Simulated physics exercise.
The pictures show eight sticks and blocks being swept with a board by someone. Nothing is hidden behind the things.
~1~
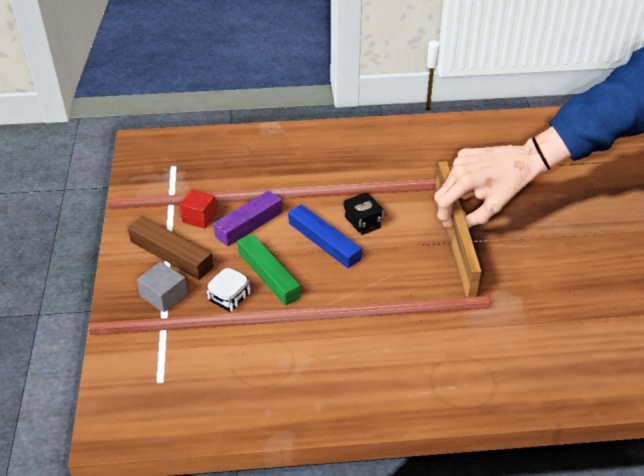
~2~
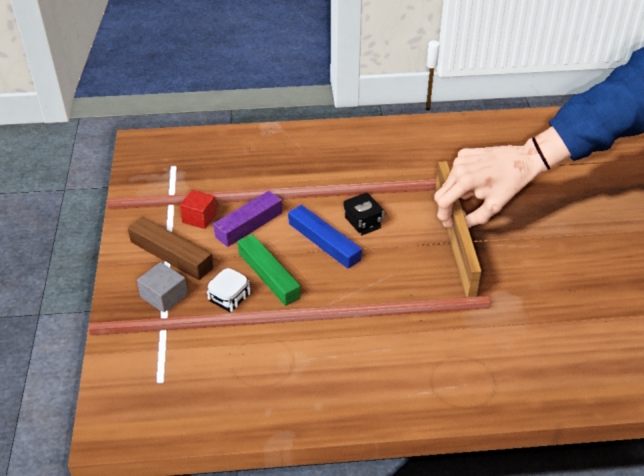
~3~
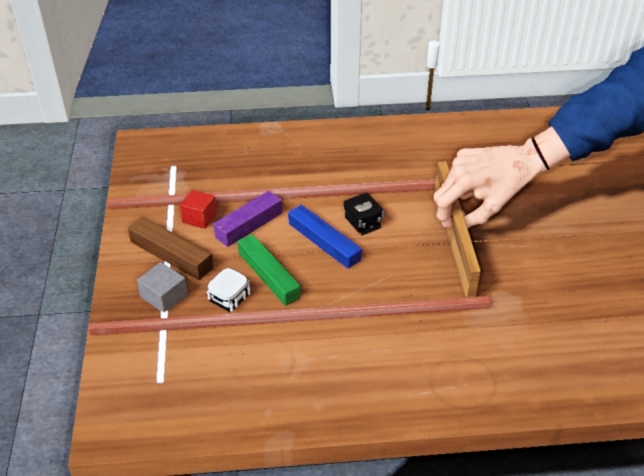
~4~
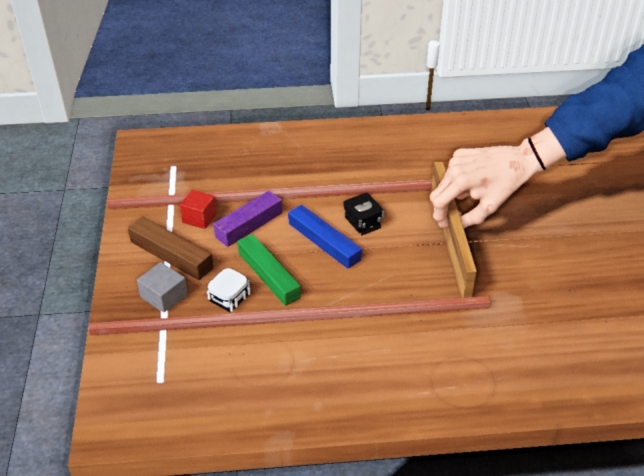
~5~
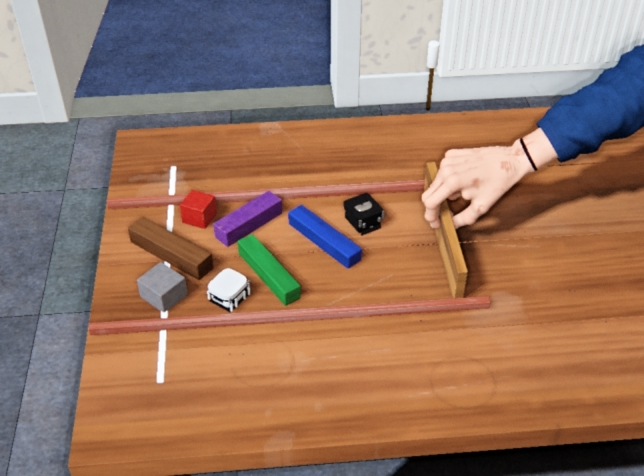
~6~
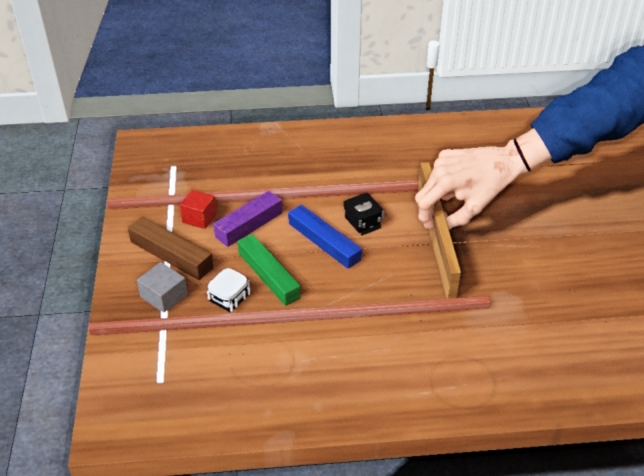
A hand in a blue sleeve grips an upright wooden board on a wooden table, seen from above at an angle, with blue carpet and a white radiator behind. Left of the board, between two reddish strips, lie red, grey, white and black blocks and brown, purple, green and blue sticks. At first nearly still, the hand slides the board slightly left, touching none of them, while the camera stays still.
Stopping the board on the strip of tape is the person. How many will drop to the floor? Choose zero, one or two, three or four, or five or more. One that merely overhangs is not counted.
Three or four.
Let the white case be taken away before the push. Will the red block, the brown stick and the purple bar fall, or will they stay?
Result - red block: Gone; brown stick: Gone; purple bar: Up.
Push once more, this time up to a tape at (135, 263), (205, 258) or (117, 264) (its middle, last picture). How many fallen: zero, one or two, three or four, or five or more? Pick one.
Result per tape, as listed: At least five; zero; at least five.
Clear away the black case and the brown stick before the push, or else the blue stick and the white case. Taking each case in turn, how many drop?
In the first try 0, in the other 0.
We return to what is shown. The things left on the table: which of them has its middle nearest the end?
That would be the purple bar.
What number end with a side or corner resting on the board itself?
In contact: 3.
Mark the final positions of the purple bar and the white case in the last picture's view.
The purple bar comes to rest at (118, 221), and the white case comes to rest at (116, 306).
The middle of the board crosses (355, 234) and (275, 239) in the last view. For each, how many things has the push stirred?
Well, it's 2 at the first one and 6 at the second.
Early on, none off yet; grey block at rest near (163, 287); brown stick at rest near (170, 248); red block at rest near (199, 209).
Finally, the number that fall off is three or four; lost, red block, brown stick and grey block.
